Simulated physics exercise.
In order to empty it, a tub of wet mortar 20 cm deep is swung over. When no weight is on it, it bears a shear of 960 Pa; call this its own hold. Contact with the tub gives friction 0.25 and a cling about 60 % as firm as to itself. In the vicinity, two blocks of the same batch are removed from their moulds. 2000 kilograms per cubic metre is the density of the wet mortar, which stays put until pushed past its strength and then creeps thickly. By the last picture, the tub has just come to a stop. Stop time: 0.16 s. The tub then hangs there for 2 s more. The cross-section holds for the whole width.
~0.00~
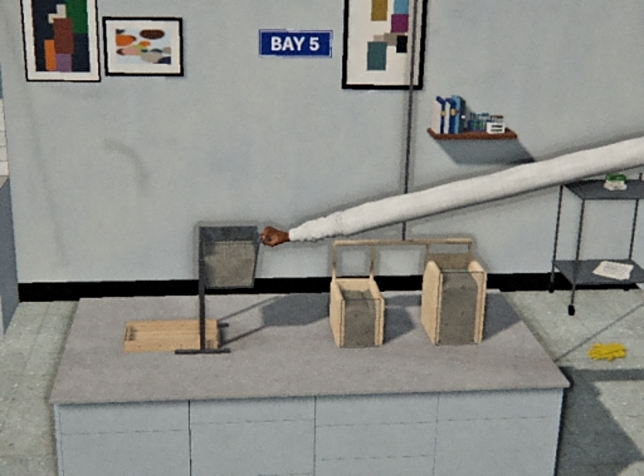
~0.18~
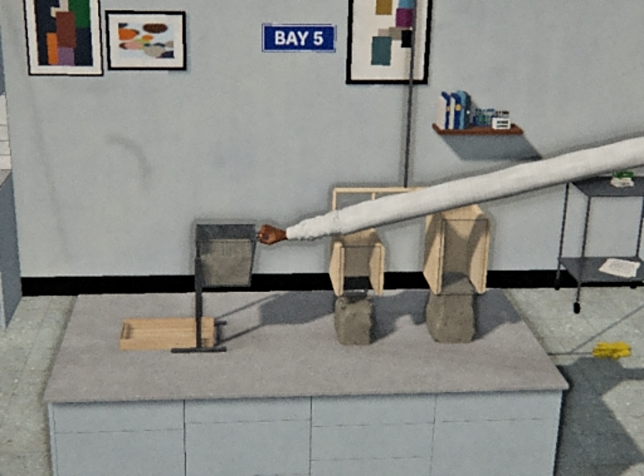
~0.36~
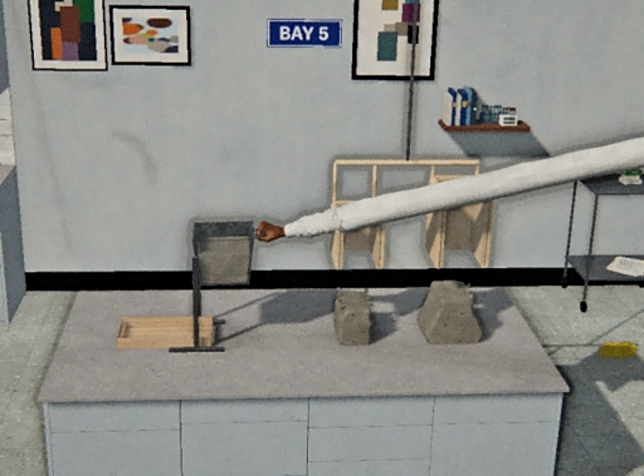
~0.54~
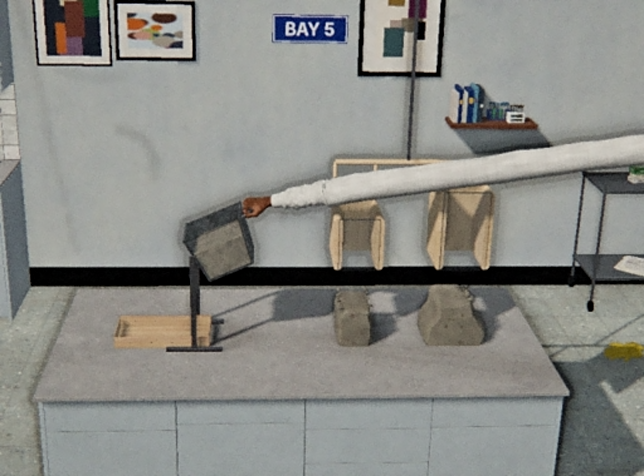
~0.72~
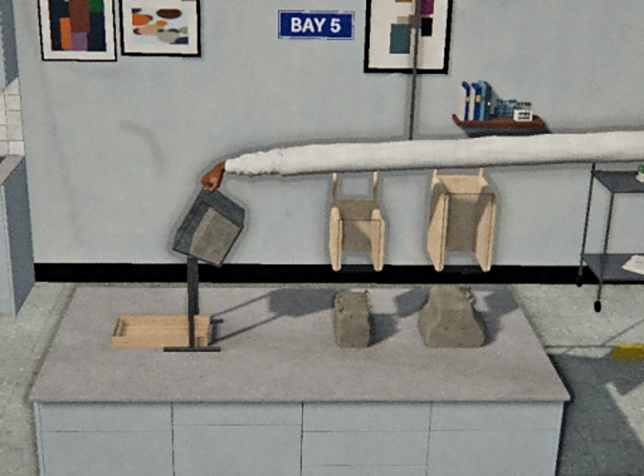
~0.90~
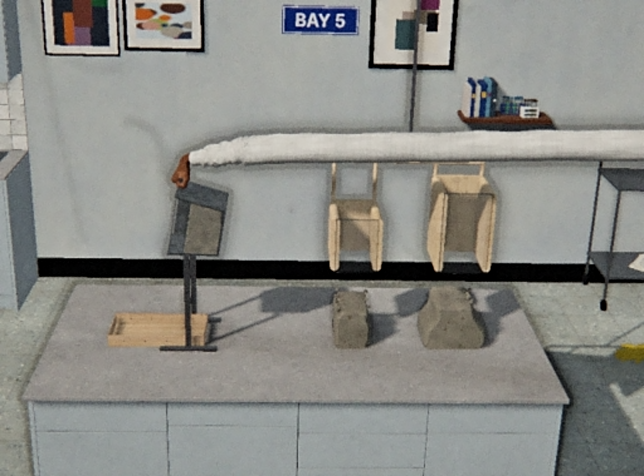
To begin with, a white-sleeved arm holds a dark tub of grey mortar nearly still while joined wooden moulds lift off two grey blocks, the taller right one sagging and widening as the left keeps its height. The hand then swings the tub's handle side up and leftward, tilting it steeply.
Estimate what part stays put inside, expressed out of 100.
The part that stays inside is near 100 per cent.
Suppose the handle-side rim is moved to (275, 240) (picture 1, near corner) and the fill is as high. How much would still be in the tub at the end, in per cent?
Some 55 percent would still be in the tub at the end.
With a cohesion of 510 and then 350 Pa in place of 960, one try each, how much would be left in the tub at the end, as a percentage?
The two runs give near 75 % and near 65 % respectively.
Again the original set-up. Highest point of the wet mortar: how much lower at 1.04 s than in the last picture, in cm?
Roughly 1 cm.
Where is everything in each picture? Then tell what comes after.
Handle-side rim at (258, 242), tilt 0 degrees; crest of the wet mortar at (235, 258); block heights 18 cm, 29 cm (left to right), in the first frame.
Handle-side rim at (255, 241), tilt 0 degrees; crest of the wet mortar at (232, 256); block heights 18 cm, 27 cm (left to right), in the second frame.
Handle-side rim at (252, 238), tilt 2 degrees; crest of the wet mortar at (243, 254); block heights 18 cm, 22 cm (left to right), in the third frame.
Handle-side rim at (238, 219), tilt 24 degrees; crest of the wet mortar at (242, 236); block heights 18 cm, 21 cm (left to right), in the fourth frame.
Handle-side rim at (201, 200), tilt 61 degrees; crest of the wet mortar at (217, 212); block heights 18 cm, 21 cm (left to right), in the fifth frame.
Handle-side rim at (175, 198), tilt 81 degrees; crest of the wet mortar at (194, 206); block heights 18 cm, 21 cm (left to right), in the sixth frame.
After 1.04 s, the tub is at 81 degrees and holds 100 %.
After 1.21 s, the tub is at 81 degrees and holds 100 %.
After 1.38 s, the tub is at 81 degrees and holds 100 %.
After 1.55 s, the tub is at 81 degrees and holds 100 %.
After 2.90 s, the tub is at 81 degrees and holds 100 %.
